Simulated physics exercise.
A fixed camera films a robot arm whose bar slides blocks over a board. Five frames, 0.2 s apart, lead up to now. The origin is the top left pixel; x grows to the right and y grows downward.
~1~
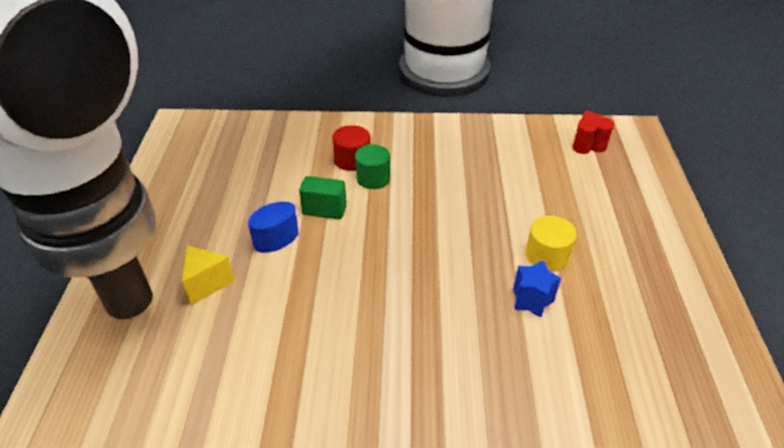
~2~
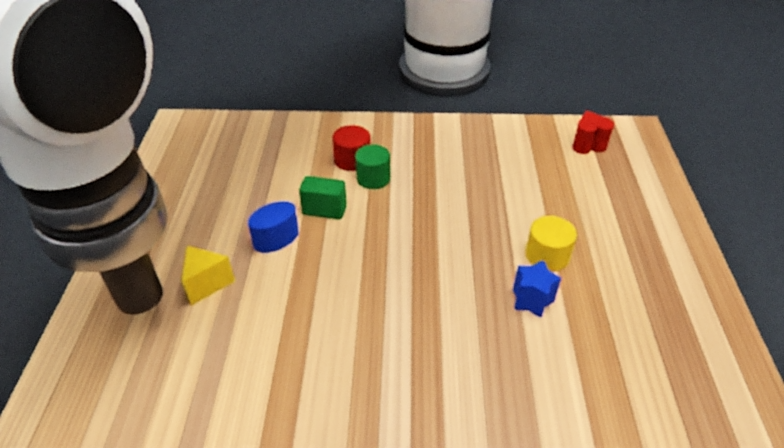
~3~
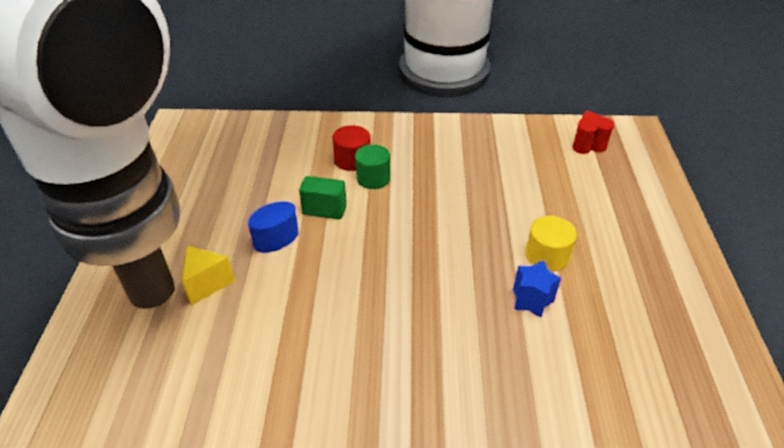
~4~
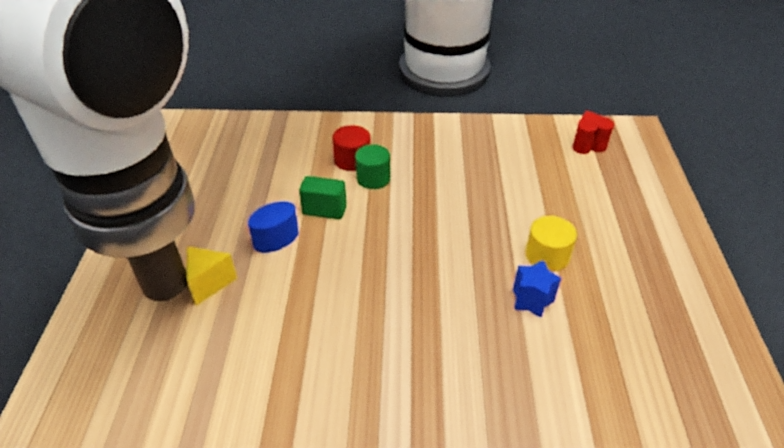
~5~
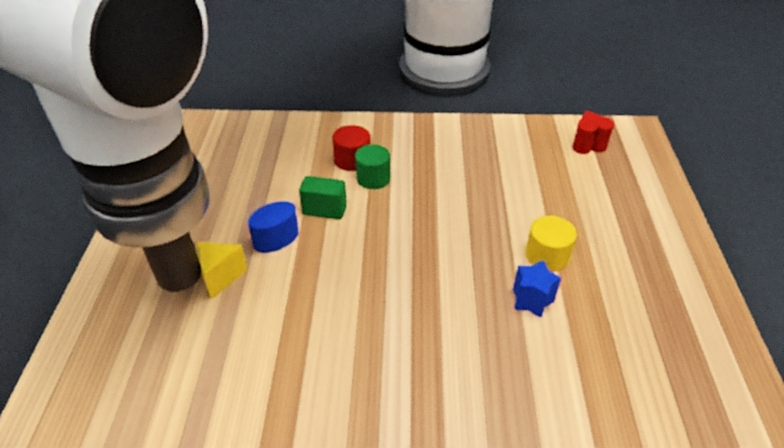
In the video, a robotic arm with a dark cylindrical tip moves slowly right across a striped wooden board scattered with colored blocks, then meets the yellow triangle and pushes it slightly right and upward while the other blocks stay still.
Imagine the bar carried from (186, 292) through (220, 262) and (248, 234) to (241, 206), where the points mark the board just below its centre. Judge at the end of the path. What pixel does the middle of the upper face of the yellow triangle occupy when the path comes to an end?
Its top middle: (265, 230).
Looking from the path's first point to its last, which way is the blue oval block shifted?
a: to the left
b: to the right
b.
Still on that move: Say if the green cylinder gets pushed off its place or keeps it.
The block in question stays where it was by the end.
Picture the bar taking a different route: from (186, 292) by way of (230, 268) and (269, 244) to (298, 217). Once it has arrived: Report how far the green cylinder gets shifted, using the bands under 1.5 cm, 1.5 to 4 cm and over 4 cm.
The block shifts less than 1.5 cm.
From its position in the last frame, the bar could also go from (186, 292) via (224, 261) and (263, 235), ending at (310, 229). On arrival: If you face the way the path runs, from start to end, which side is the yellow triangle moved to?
Heads right.
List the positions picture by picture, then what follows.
The first picture shows tip of the bar at (130, 301), middles of tops, yellow triangle at (199, 260), blue oval block at (272, 214), green oblong block at (322, 185), green cylinder at (373, 154).
The second picture shows bar at (140, 297), nothing pushed.
The third picture shows bar at (152, 291), nothing pushed.
The fourth picture shows bar at (165, 284), yellow triangle at (202, 260).
The fifth picture shows bar at (179, 275), yellow triangle at (214, 253), blue oval block at (272, 214), green oblong block at (322, 185), green cylinder at (373, 154).
On the path given first. One third of the way, bar at (215, 245); yellow triangle at (250, 232), turned 20° clockwise; blue oval block at (278, 209).
Two thirds of the way, bar at (244, 216); yellow triangle at (265, 230), turned 40° clockwise; blue oval block at (290, 205), turned 25° anticlockwise.
At the end, bar at (237, 189); yellow triangle at (265, 230), turned 40° clockwise; blue oval block at (290, 205), turned 25° anticlockwise; green oblong block unmoved; green cylinder unmoved.
